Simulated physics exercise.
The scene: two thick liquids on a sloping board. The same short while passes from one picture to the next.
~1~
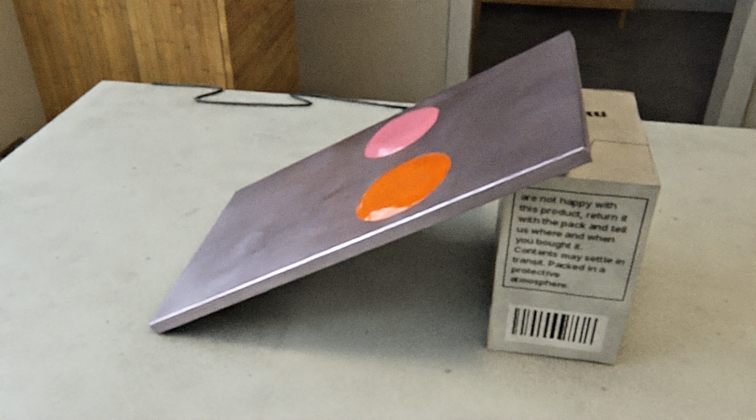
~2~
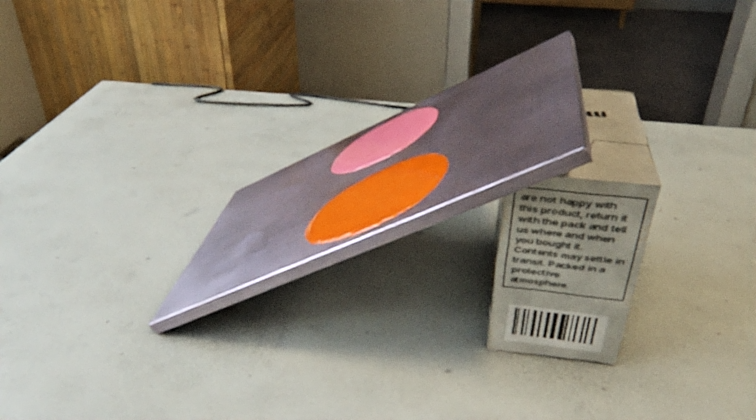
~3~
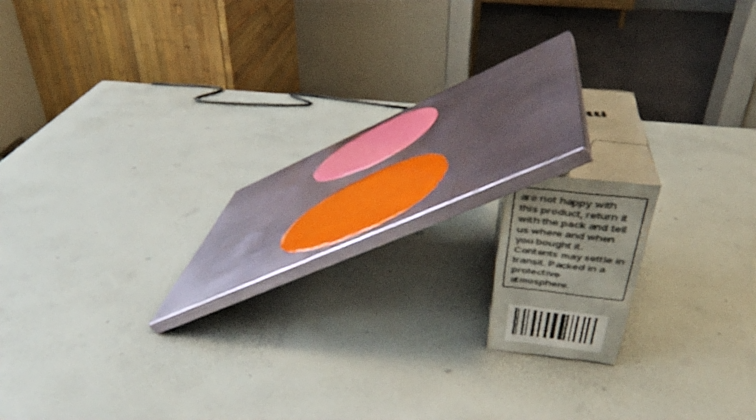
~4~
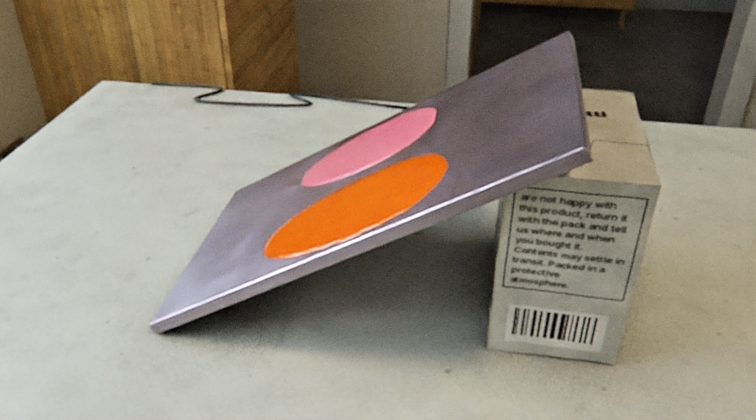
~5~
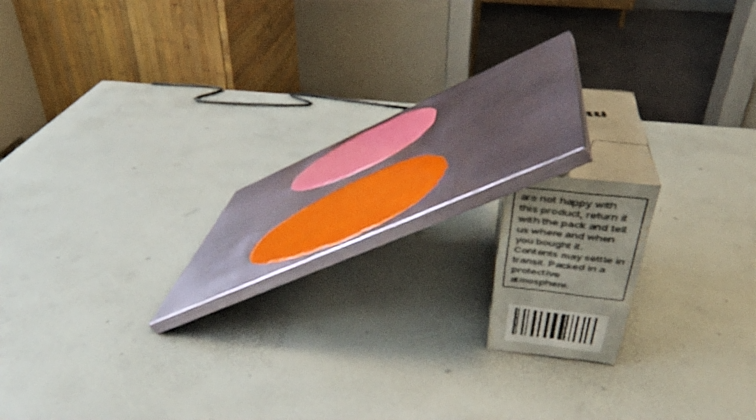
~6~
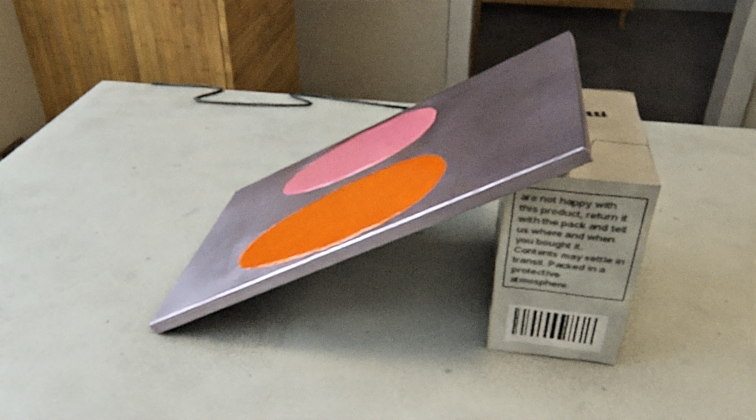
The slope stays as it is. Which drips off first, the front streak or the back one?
The front one.
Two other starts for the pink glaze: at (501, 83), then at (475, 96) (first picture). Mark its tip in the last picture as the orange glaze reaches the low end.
At about (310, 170), and at (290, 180).
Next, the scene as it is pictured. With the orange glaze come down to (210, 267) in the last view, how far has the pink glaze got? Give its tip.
Near (264, 195).
Shortly, the orange glaze is close to the edge; the pink glaze is three quarters of the way down.
Then, the orange glaze is close to the edge; the pink glaze is close to the edge.
At the finish, the orange glaze is at the low edge; the pink glaze is close to the edge.
